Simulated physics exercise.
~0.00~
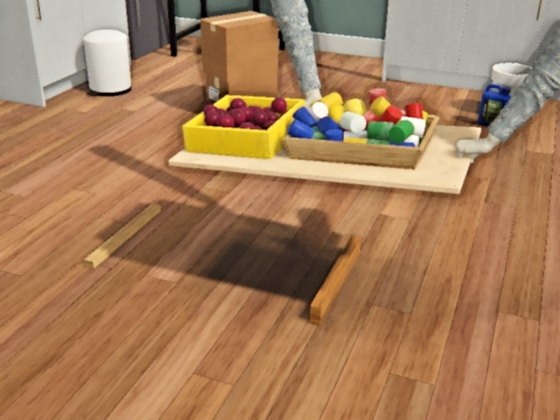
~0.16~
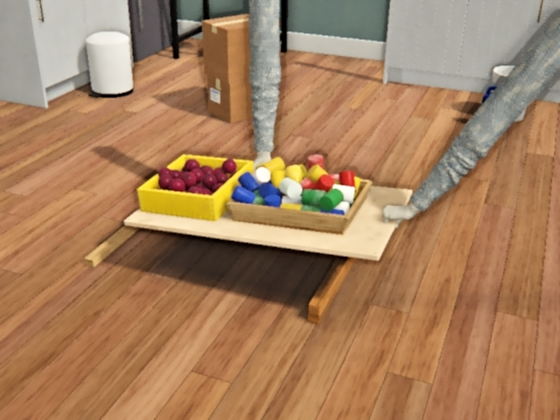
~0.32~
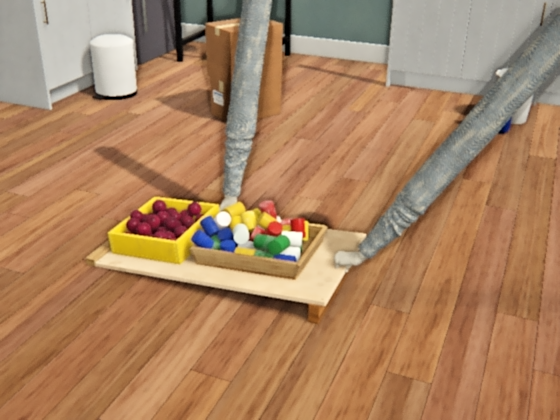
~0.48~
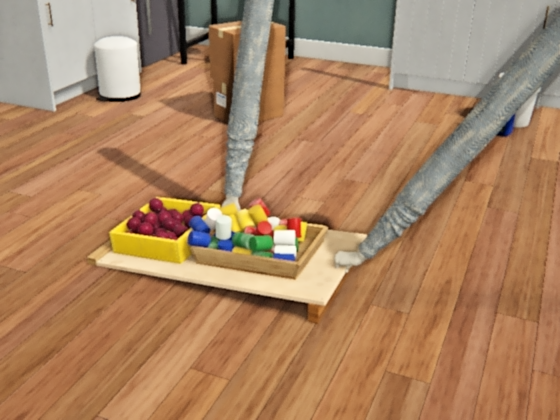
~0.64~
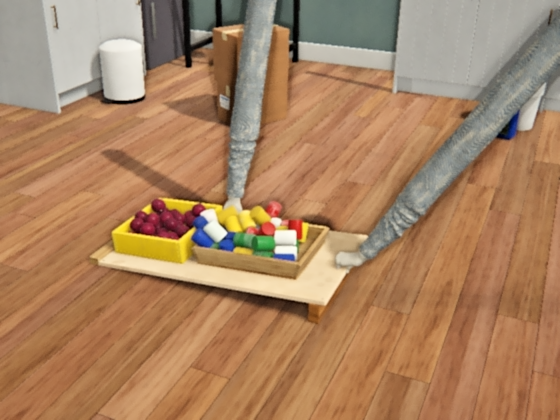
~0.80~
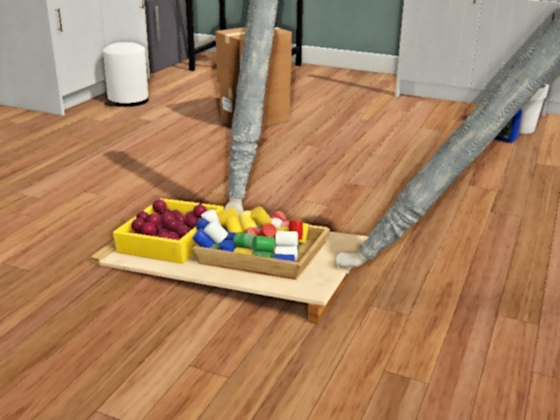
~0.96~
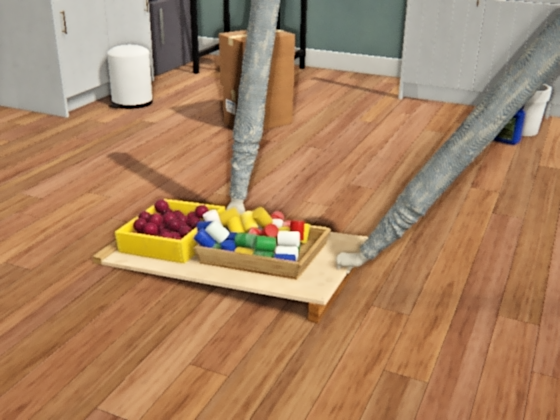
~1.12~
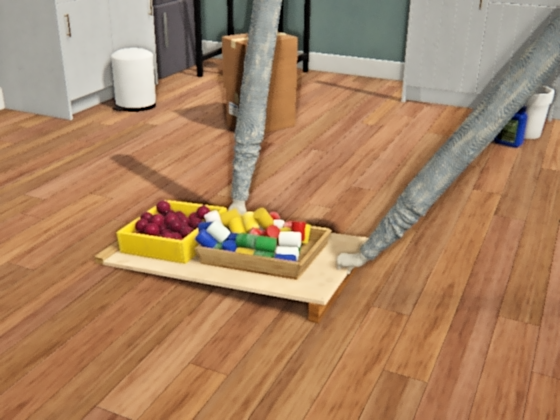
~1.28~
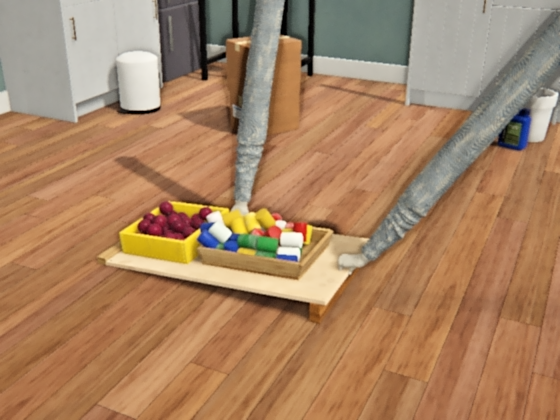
In the video, two gray arms lower a pale board carrying a yellow tray of dark red onions and a wooden tray of colorful jars down and leftward onto wooden strips, where it stops and stays held as some jars shift and settle, leaving both trays still full.
